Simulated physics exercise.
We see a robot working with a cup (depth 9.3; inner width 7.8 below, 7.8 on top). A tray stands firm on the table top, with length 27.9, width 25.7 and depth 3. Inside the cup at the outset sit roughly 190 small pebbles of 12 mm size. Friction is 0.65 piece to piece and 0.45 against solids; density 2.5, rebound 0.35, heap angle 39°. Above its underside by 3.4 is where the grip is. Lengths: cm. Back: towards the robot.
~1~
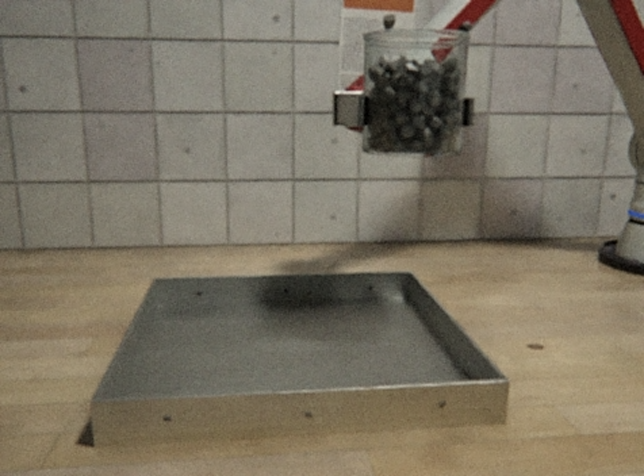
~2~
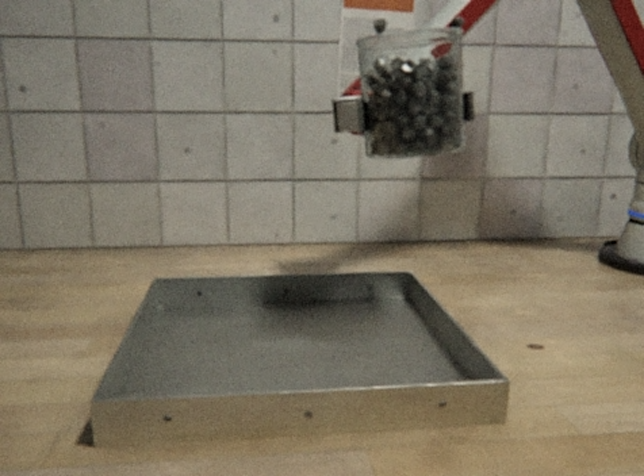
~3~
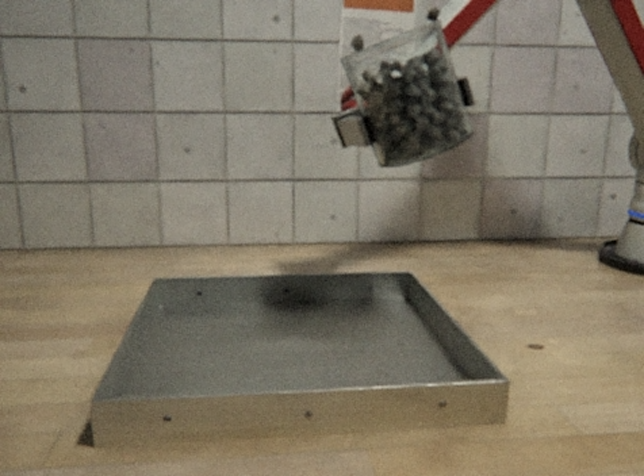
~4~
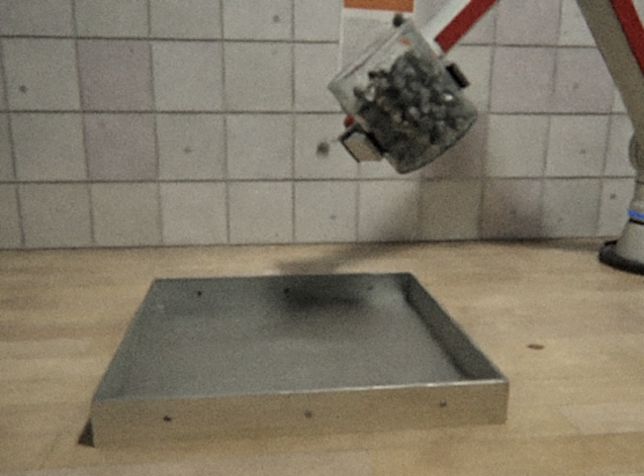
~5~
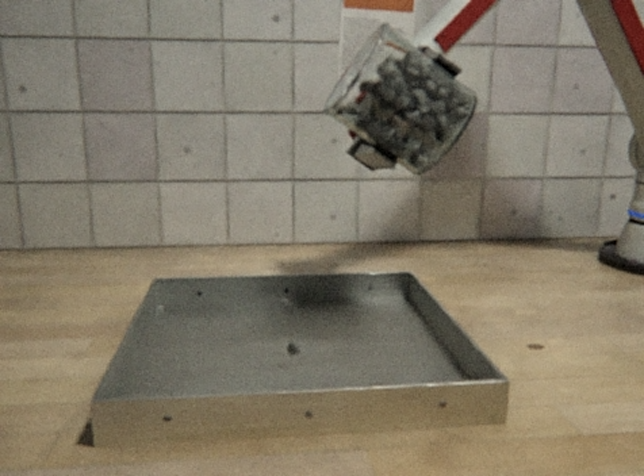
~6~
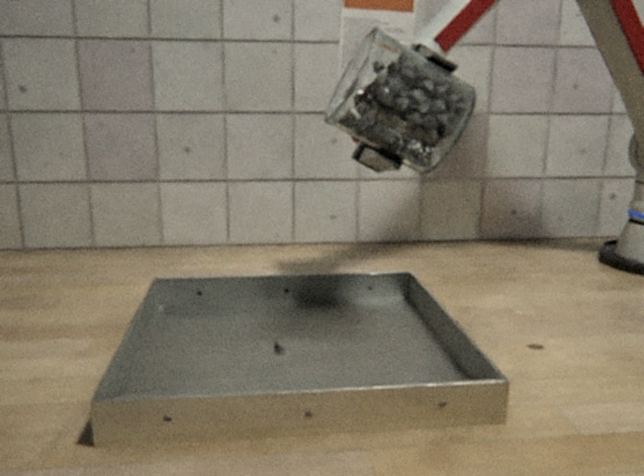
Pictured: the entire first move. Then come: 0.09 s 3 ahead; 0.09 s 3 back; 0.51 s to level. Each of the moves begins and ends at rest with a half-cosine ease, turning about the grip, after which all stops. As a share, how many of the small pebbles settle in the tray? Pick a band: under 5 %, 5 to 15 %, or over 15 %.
5 to 15 %.
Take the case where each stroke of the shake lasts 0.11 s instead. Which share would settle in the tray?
Roughly 5 percent then.
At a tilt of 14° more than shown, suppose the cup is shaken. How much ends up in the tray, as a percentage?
It would be near 20 per cent.
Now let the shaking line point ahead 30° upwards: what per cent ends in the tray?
Some 20 in a hundred.
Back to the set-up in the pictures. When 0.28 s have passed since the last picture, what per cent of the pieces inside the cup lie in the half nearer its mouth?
Near 40 %.
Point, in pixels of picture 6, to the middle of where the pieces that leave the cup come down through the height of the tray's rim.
Roughly at (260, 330).
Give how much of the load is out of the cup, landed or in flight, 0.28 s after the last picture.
Near 10 per cent so far.
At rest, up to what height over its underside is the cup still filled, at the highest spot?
9.5 cm.
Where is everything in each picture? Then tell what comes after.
Cup middle at (414, 96), level; upper third of the load around (412, 75), from x 375 to 465, top at y 20; 191 in the cup, in the first frame.
Cup middle at (412, 96), tilted 6° forward; upper third of the load around (412, 75), from x 370 to 460, top at y 25, in the second frame.
Cup middle at (408, 97), tilted 21° forward; upper third of the load around (409, 78), from x 360 to 460, top at y 15, in the third frame.
Cup middle at (404, 100), tilted 41° forward; upper third of the load around (409, 83), from x 325 to 460, top at y 20; 190 in the cup, 1 in flight or on a rim, in the fourth frame.
Cup middle at (401, 103), tilted 56° forward; upper third of the load around (407, 84), from x 295 to 460, top at y 60; 190 in the cup, 1 in the tray, in the fifth frame.
Cup middle at (400, 104), tilted 62° forward; upper third of the load around (405, 87), from x 280 to 460, top at y 60; 190 in the cup, 1 in the tray, in the sixth frame.
Then, 0.28 s after the last picture, tilted 57° forward, highest piece 24 above the table; 174 in the cup, 2 in the tray, 15 in flight or on a rim.
Then, 0.55 s after the last picture, tilted 11° forward, highest piece 27 above the table; 173 in the cup, 18 in the tray.
Then, 0.89 s after the last picture, level, highest piece 27 above the table; 173 in the cup, 18 in the tray.
Then, 1.94 s after the last picture, level, highest piece 27 above the table; 173 in the cup, 18 in the tray.
Final count, 173 in the cup, 18 in the tray. That is 9 % in the tray.
